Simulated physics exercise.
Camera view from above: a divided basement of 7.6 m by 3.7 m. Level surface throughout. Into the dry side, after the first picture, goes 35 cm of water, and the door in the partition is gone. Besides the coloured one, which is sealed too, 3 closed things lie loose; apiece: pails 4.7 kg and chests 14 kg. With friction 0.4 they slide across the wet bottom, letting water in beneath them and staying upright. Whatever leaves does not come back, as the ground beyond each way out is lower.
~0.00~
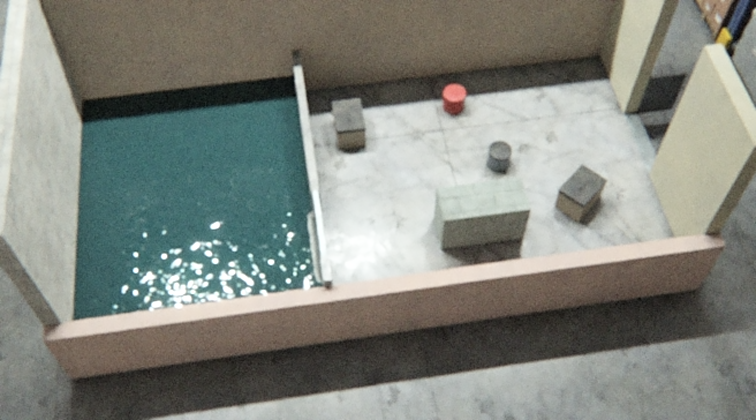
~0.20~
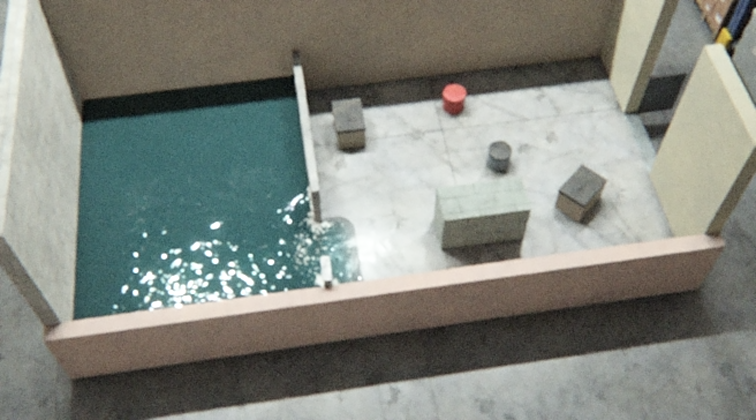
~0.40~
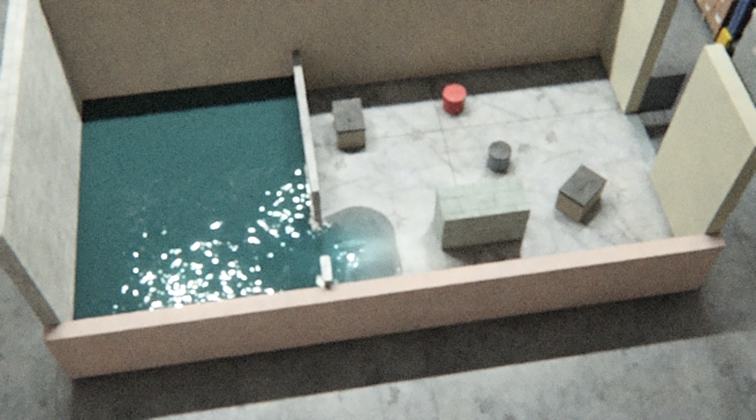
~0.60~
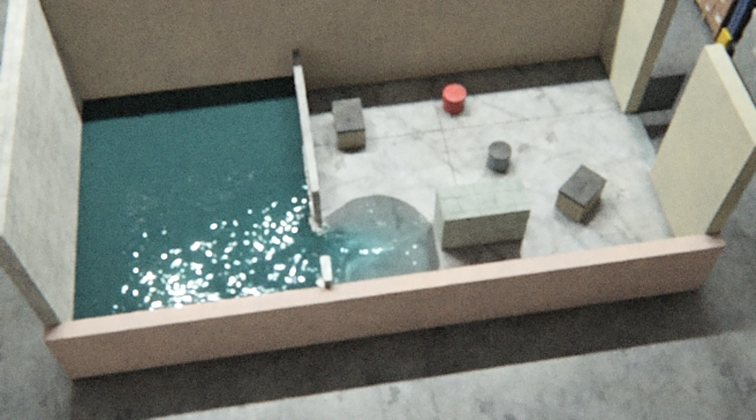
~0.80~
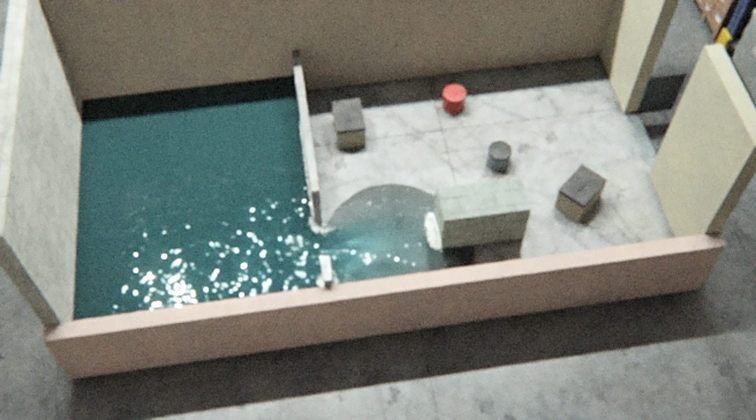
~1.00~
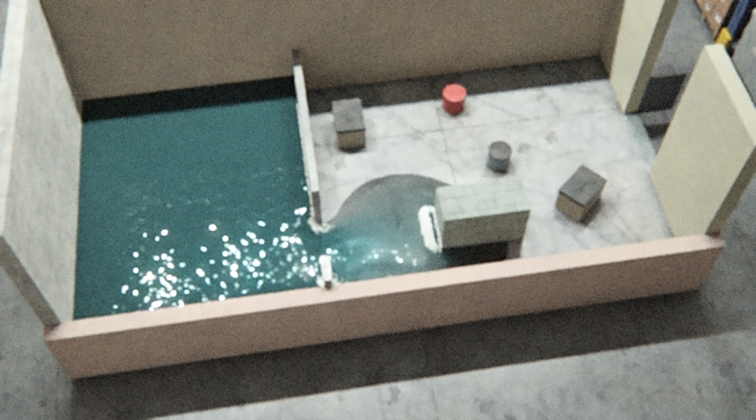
Water spread through a gap at the near end of the partition onto the pale floor, fanning out to the right until it reached the large block, while the red pail and other loose things stayed still.
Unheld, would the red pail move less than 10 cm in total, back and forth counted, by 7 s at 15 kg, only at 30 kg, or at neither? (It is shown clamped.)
Already at 15 kg.
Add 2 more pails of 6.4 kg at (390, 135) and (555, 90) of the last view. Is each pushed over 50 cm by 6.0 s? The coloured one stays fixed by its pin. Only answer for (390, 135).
Result: Not exceeded.
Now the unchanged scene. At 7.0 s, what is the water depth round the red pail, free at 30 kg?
11 cm, roughly.
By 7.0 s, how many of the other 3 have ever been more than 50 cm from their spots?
That makes 2.
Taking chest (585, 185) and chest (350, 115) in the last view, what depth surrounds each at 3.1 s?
Close to 4 and 0 centimetres.
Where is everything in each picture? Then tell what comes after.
The first picture shows the red pail at (455, 93) rests on the ground; water covers 11.1 m2; 0 of 4 have shifted.
The second picture shows the red pail at (455, 93), on the bottom; 11.6 m2 under water; 0 of 4 have shifted.
The third picture shows the red pail at (455, 93), on the bottom; 12.3 m2 under water; 0 of 4 have shifted.
The fourth picture shows the red pail at (455, 93), on the bottom; water covers 13.1 m2; 0 of 4 have shifted.
The fifth picture shows the red pail at (455, 93), on the bottom; water covers 13.8 m2; 0 of 4 have shifted.
The sixth picture shows the red pail at (455, 93) rests on the ground; water covers 14.4 m2; 0 of 4 have shifted.
After 1.4 s the red pail would be 0 cm from its start with 15 kg and 0 cm from its start with 30 kg; 0 cm of water round it then.
After 3.1 s the red pail would be 0 cm from its start with 15 kg and 0 cm from its start with 30 kg; 4 cm of water round it then.
After 4.9 s the red pail would be 0 cm from its start with 15 kg and 0 cm from its start with 30 kg; 5 cm of water round it then.
After 7.0 s the red pail would be 3 cm from its start with 15 kg and 0 cm from its start with 30 kg; 11 cm of water round it then.
